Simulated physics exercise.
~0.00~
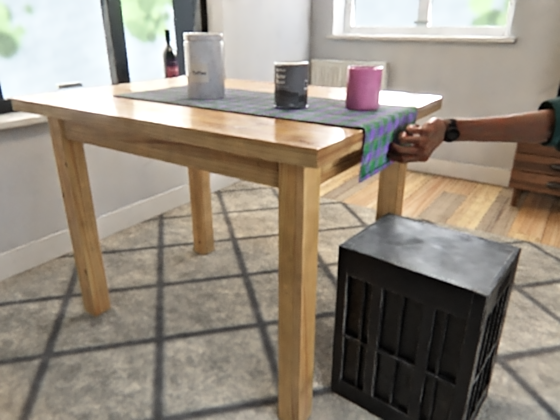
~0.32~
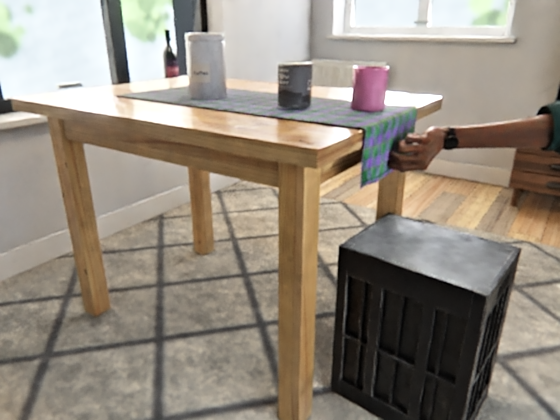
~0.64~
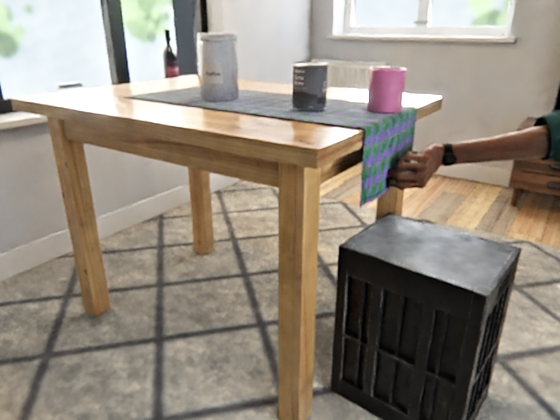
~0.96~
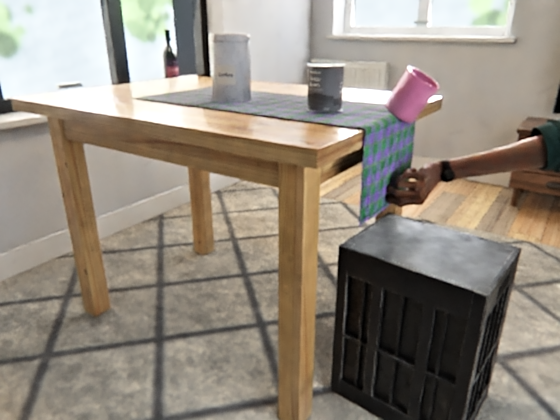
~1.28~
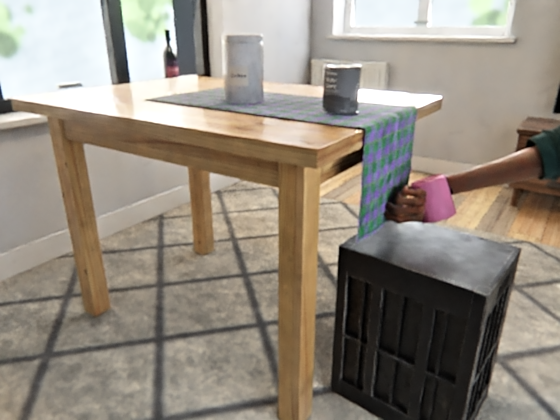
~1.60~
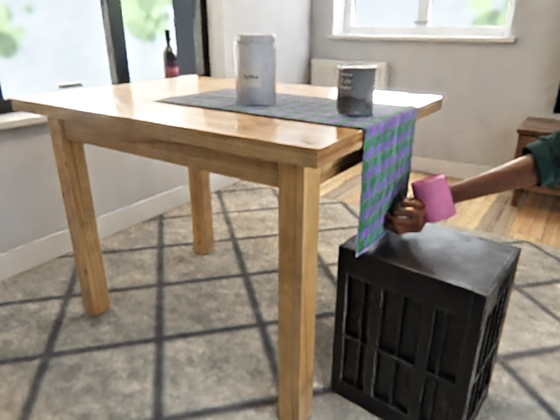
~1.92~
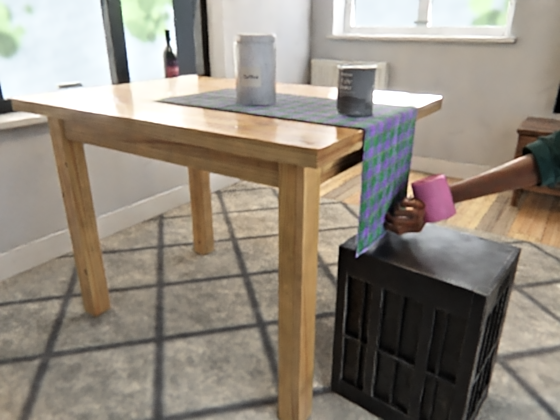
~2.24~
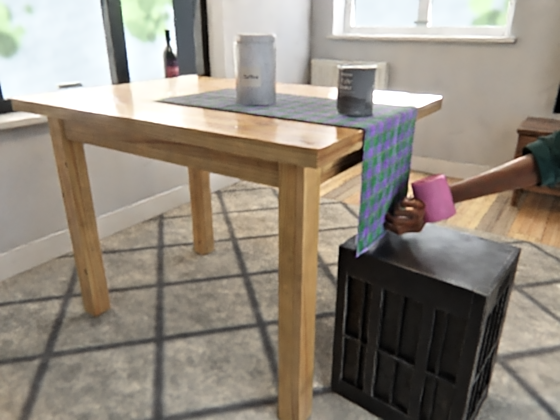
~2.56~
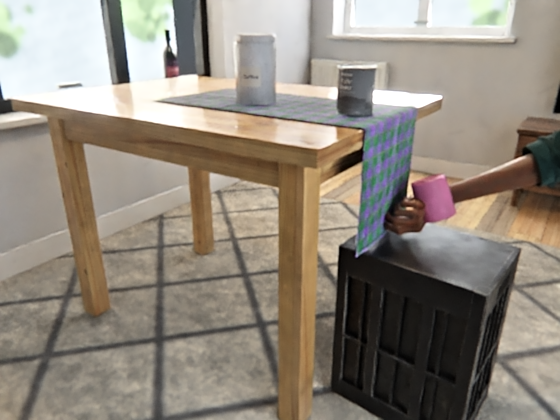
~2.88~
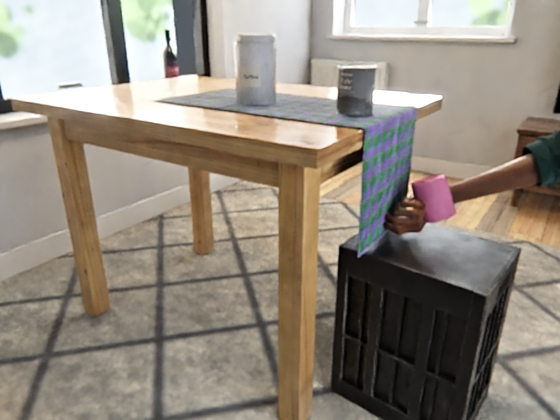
A bright room with windows and a patterned rug is seen from a fixed view beside a wooden table. A green and purple checked runner, grey along the tabletop, hangs over the right end above a black crate, with a white canister, a dark grey tin and a pink mug standing on it. A hand from the right pulls the hem down, drawing all three rightward. The mug tips over the edge and drops beside the hand and forearm. The hem reaches the crate and the hand keeps hold, while the canister and tin remain upright on the table.
